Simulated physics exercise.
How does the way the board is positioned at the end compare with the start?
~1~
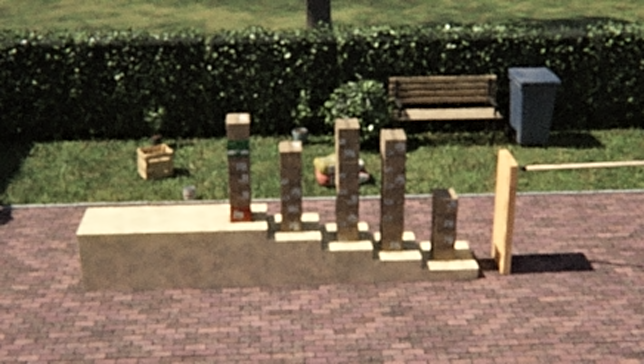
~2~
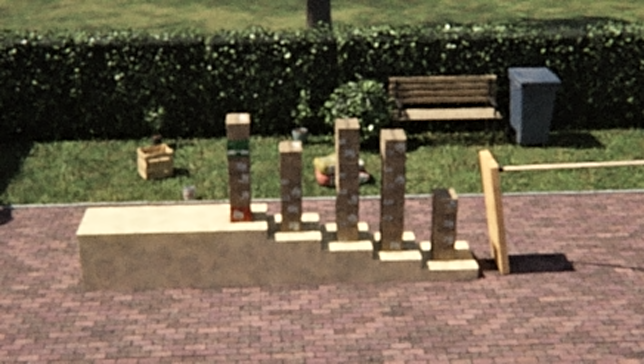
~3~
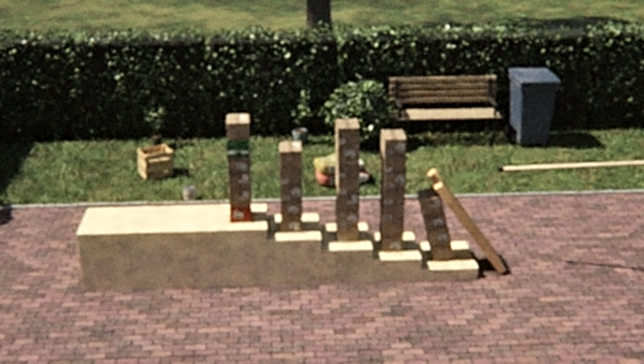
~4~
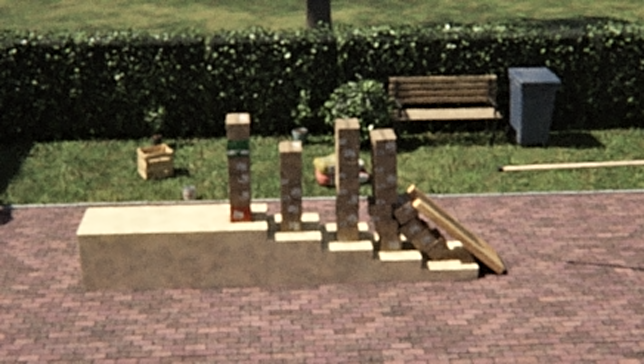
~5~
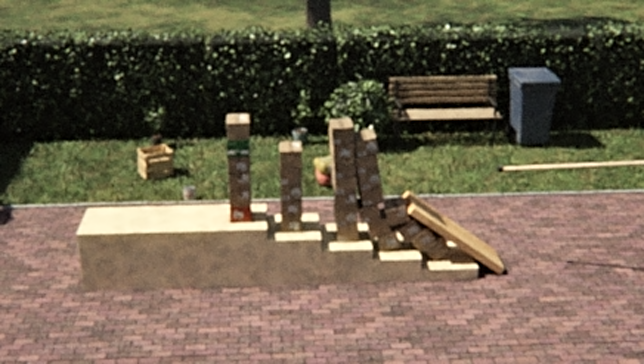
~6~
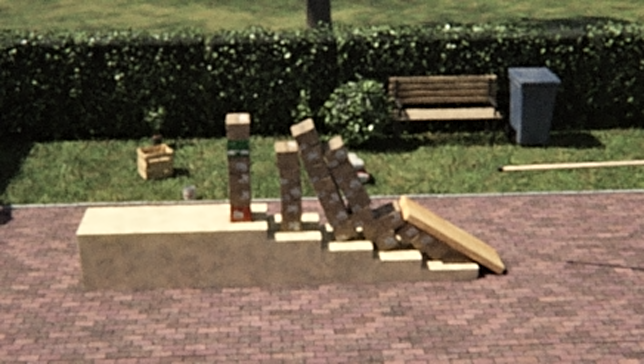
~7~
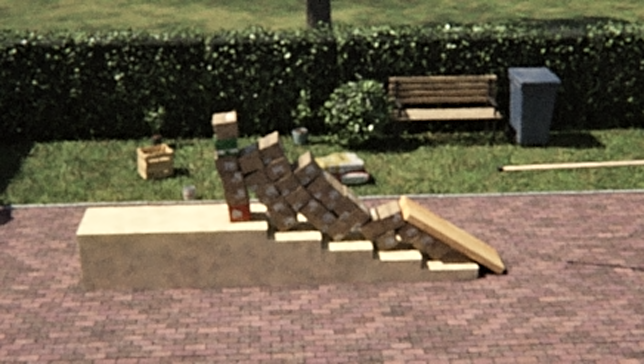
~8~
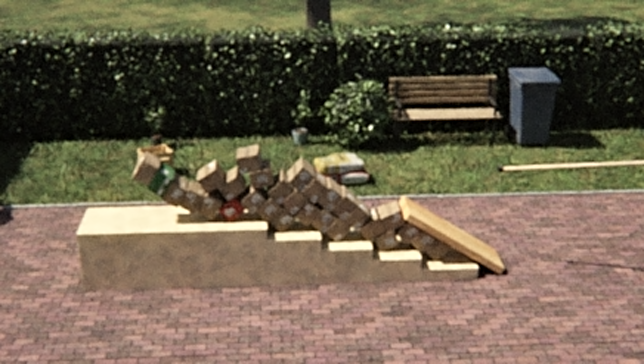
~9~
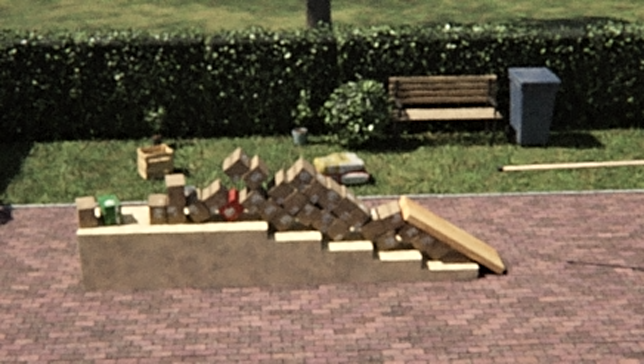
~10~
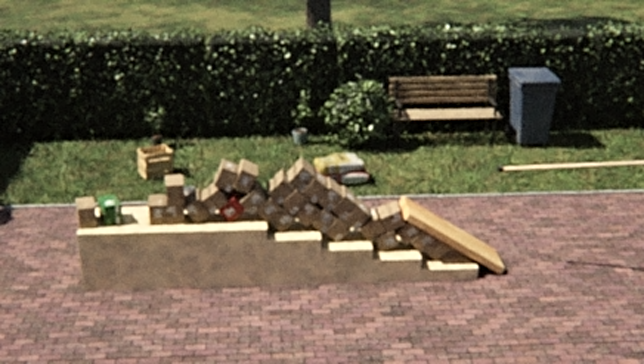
At the start the board stands upright on the paving to the right of the steps. By the end it is leaning steeply over to the left, resting against the fallen parcels.
